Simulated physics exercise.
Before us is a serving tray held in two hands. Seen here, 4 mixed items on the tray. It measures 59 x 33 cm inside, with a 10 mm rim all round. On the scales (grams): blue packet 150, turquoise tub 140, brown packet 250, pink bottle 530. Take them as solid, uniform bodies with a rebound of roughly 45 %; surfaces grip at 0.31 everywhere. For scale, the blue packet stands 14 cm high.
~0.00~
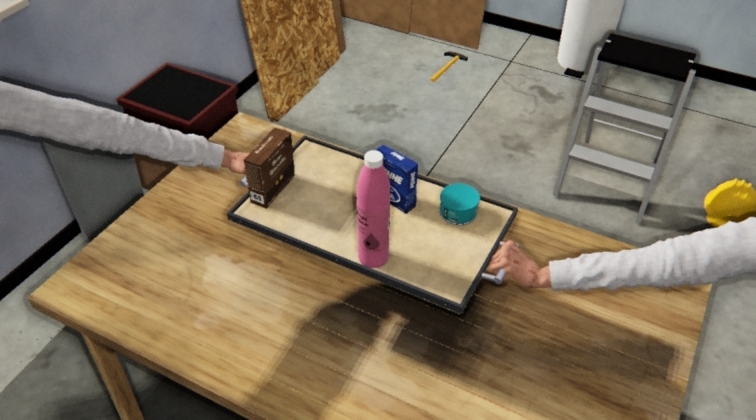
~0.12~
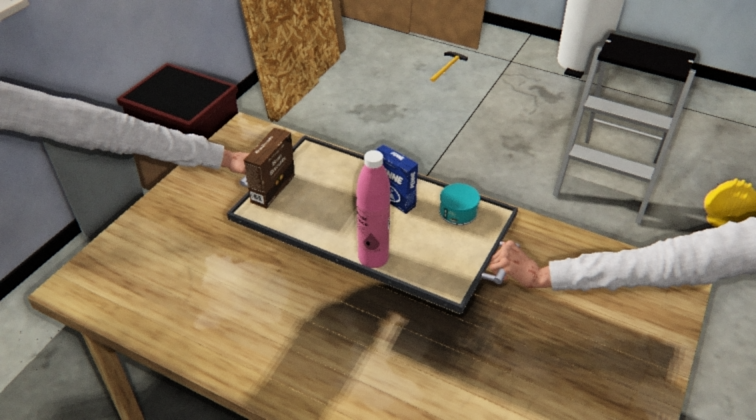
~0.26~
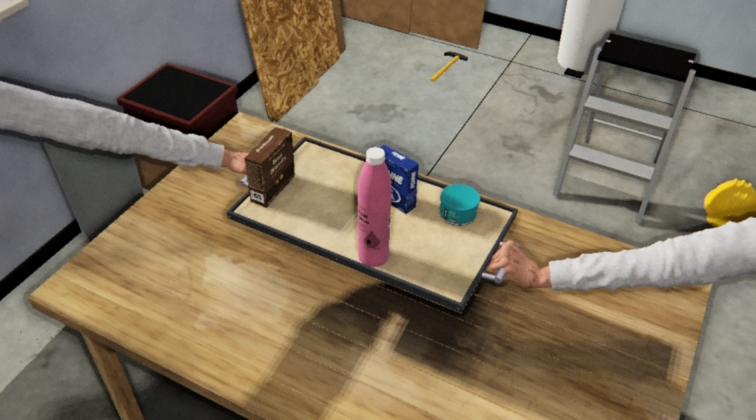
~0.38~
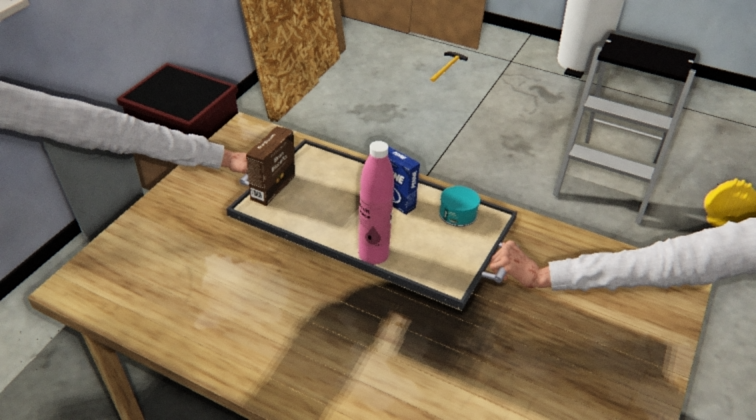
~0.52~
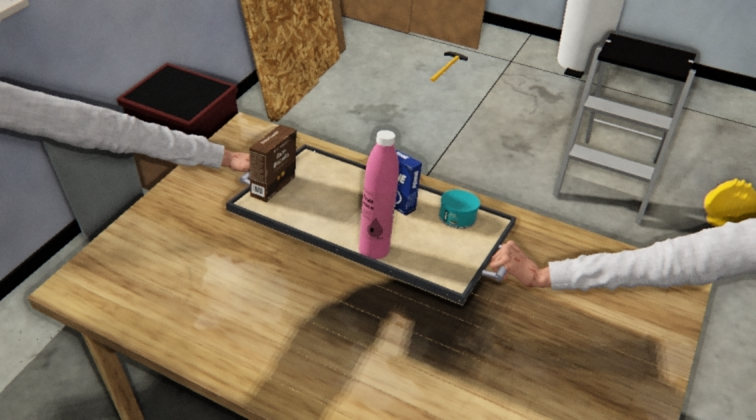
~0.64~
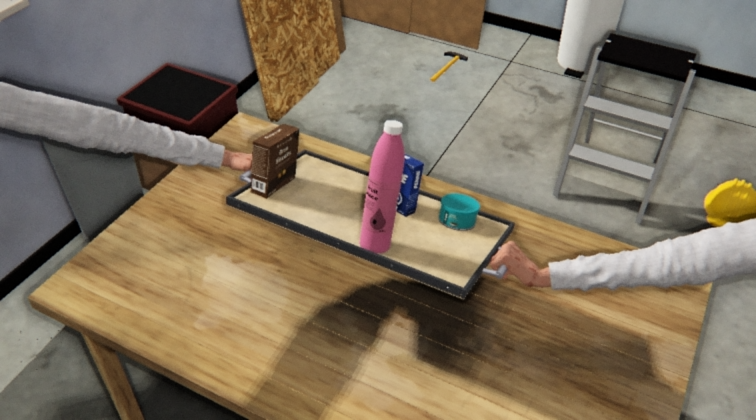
Tray held by two hands above a wooden table, starting level then tilting far edge down, its bottle, boxes and tub staying in place.
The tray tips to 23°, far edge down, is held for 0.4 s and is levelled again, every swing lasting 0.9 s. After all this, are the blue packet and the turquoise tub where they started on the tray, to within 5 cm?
The blue packet gets shifted; the turquoise tub holds its spot.
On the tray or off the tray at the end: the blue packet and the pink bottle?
The blue packet finishes off the tray; the pink bottle ends off the tray.
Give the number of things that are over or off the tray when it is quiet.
2 of them.
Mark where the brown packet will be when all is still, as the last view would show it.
Around (299, 137).
After 1.04 s, tray at 23°, far edge down; blue packet on its side near (417, 190); turquoise tub moved 2 cm near (460, 214); pink bottle 61° off its base.
After 1.34 s, tray at 23°, far edge down; blue packet and pink bottle now off the tray; turquoise tub moved 2 cm near (460, 214); brown packet 8° off its base.
After 1.64 s, tray at 20°, far edge down; turquoise tub moved 2 cm near (461, 212); brown packet moved 14 cm.
After 2.04 s, tray at 4°, far edge down; turquoise tub moved 2 cm near (462, 202); brown packet moved 14 cm.
In the end (2.8 s), off the tray, blue packet and pink bottle; not toppled but over 5 cm from the start, brown packet; turquoise tub under 5 cm from the start. At the end, from the last picture's camera, turquoise tub near (462, 200).
